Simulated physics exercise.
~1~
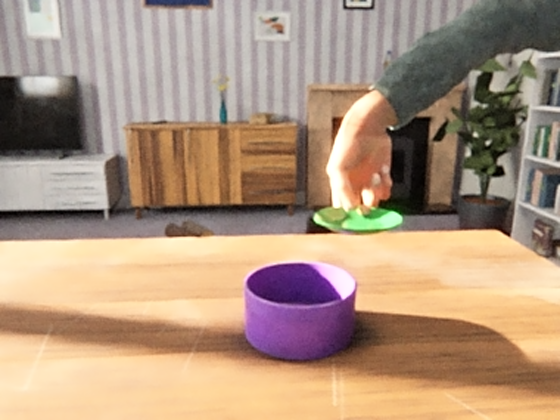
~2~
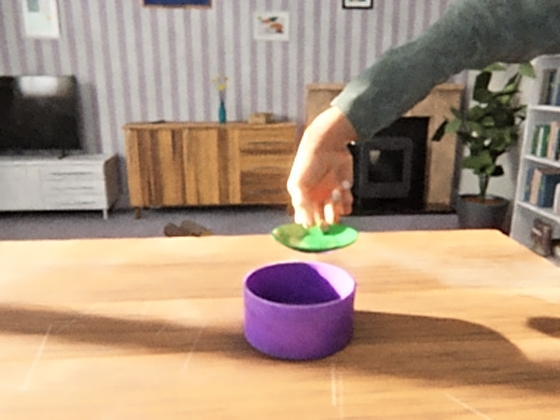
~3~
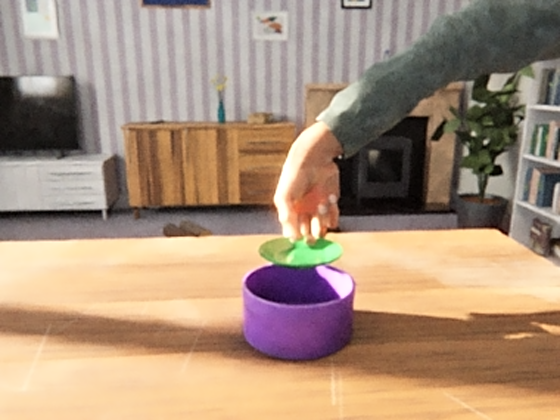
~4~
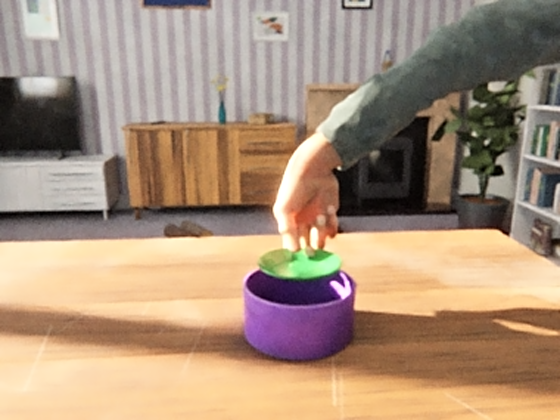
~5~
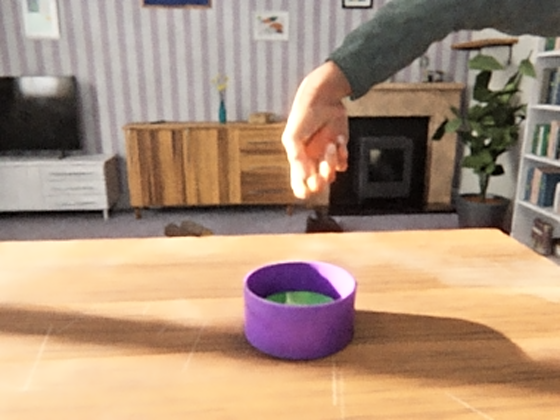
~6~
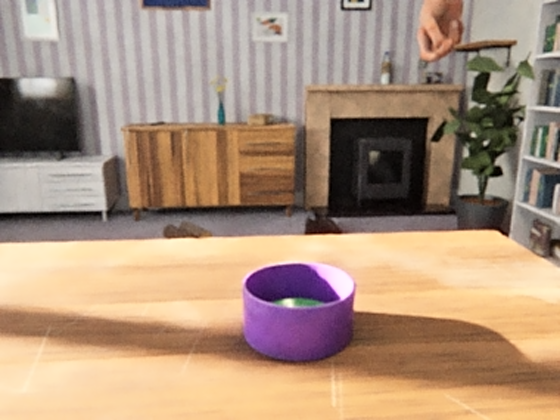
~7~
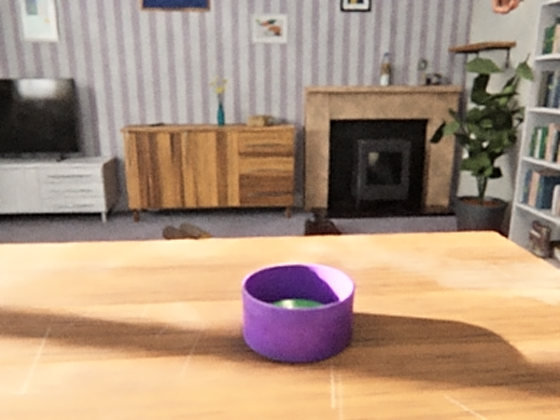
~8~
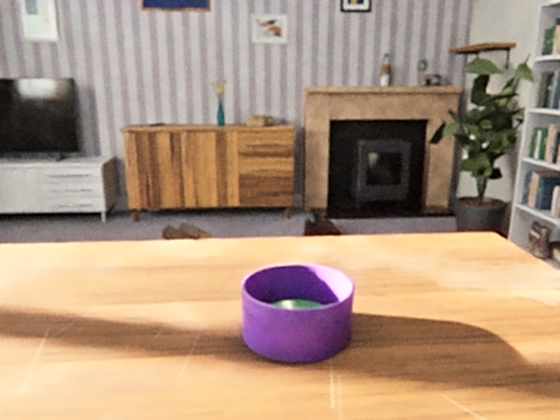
A flat green plate hangs from a hand reaching in from the right, above a wooden table seen from the front by a slightly swaying camera. An open purple container stands on the table, and behind it are a television at left, a wooden sideboard, a fireplace, and a plant and bookshelf at right. The hand carries the plate left and down until it is just over the container's opening. It lets go, and the plate slips past the rim and drops inside. The hand draws back up to the right and leaves, while the green plate rests inside, partly hidden by the purple wall.
